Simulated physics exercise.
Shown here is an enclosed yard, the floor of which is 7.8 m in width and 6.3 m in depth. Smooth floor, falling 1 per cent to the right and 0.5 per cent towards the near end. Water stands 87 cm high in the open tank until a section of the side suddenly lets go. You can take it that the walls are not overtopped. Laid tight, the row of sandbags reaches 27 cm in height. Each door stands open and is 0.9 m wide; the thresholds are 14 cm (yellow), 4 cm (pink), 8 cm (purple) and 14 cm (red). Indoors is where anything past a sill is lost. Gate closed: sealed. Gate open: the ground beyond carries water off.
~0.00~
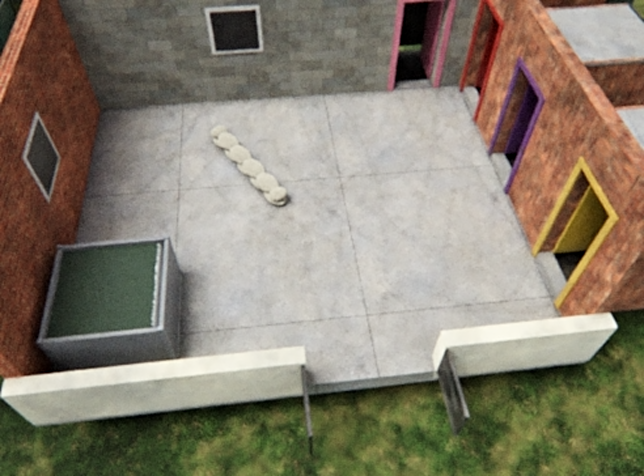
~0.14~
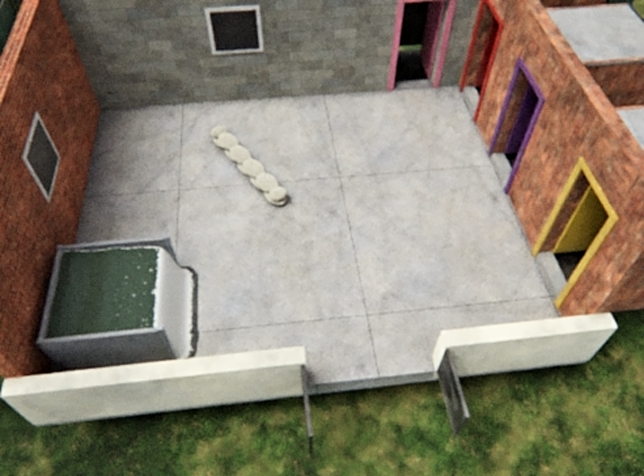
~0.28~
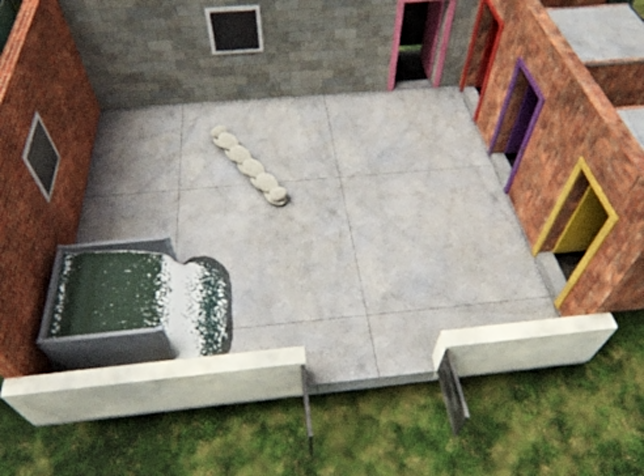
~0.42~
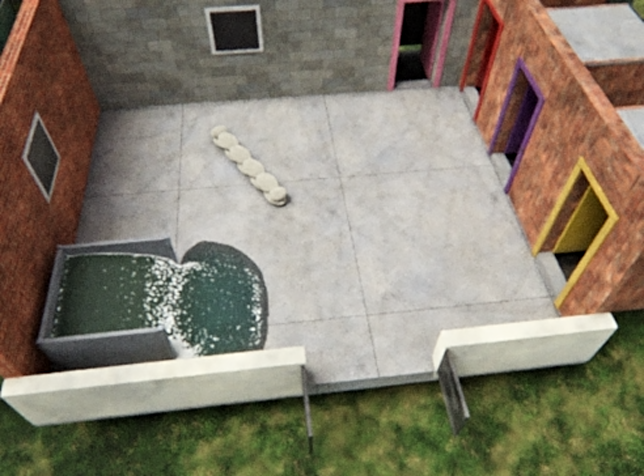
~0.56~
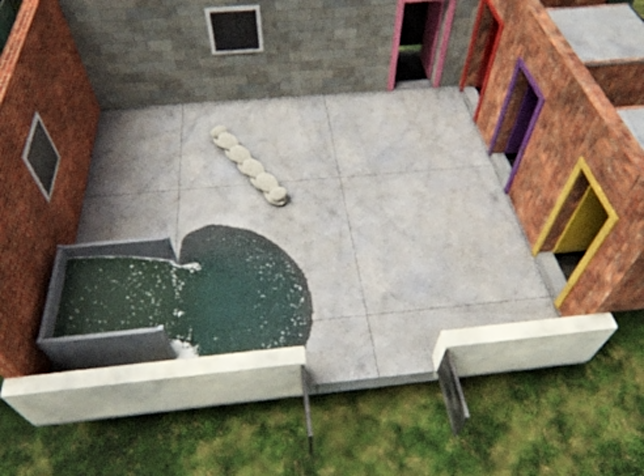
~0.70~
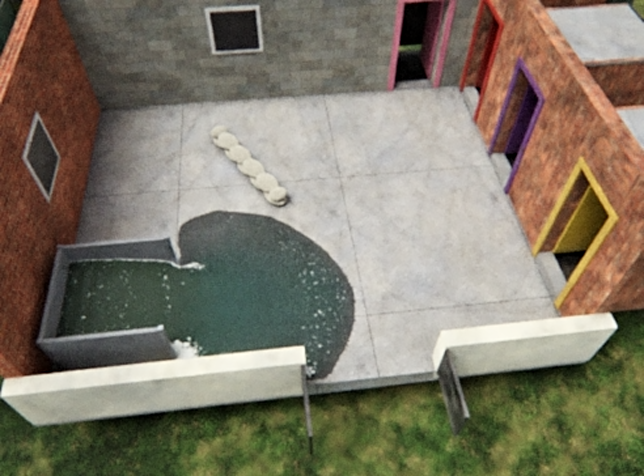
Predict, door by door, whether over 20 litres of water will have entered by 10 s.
Yellow door: Limit broken; pink door: Limit broken; purple door: Limit broken; red door: Limit unbroken.
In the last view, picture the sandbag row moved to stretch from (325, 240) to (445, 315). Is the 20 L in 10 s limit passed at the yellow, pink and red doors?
Then the yellow door is too much, the pink door is too much, and the red door is fine.
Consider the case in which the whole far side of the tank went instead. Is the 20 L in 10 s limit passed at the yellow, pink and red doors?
Yellow falls short; pink falls short; red falls short.
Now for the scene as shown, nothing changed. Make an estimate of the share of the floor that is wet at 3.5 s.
Wet share: Near 55 percent.
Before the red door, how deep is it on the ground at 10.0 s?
8.0 cm.
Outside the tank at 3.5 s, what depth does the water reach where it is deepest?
Roughly 23 cm.
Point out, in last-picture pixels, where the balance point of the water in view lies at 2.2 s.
The water's centre is around (321, 287).
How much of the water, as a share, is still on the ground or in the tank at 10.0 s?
Close to 72 in a hundred remains.
After 1.4 s water covers 35 % of the floor and is deepest (26 cm) near (192, 316); yellow door not reached, pink door not reached, purple door not reached, red door not reached.
After 2.2 s water covers 50 % of the floor and is deepest (40 cm) near (557, 331); yellow door 28 cm at the sill, 17 L in, pink door not reached, purple door not reached, red door not reached.
After 3.5 s water covers 55 % of the floor and is deepest (23 cm) near (548, 311); yellow door 23 cm at the sill, 94 L in, pink door not reached, purple door 14 cm at the sill, 25 L in, red door 8 cm at the sill, 0 L in.
After 6.0 s water covers 55 % of the floor and is deepest (14 cm) near (458, 101); yellow door 10 cm at the sill, 114 L in, pink door 13 cm at the sill, 32 L in, purple door 8 cm at the sill, 44 L in, red door 12 cm at the sill, 0 L in.
After 10.0 s water covers 70 % of the floor and is deepest (8 cm) near (481, 153); yellow door 6 cm at the sill, 114 L in, pink door 7 cm at the sill, 97 L in, purple door 5 cm at the sill, 45 L in, red door 8 cm at the sill, 1 L in.
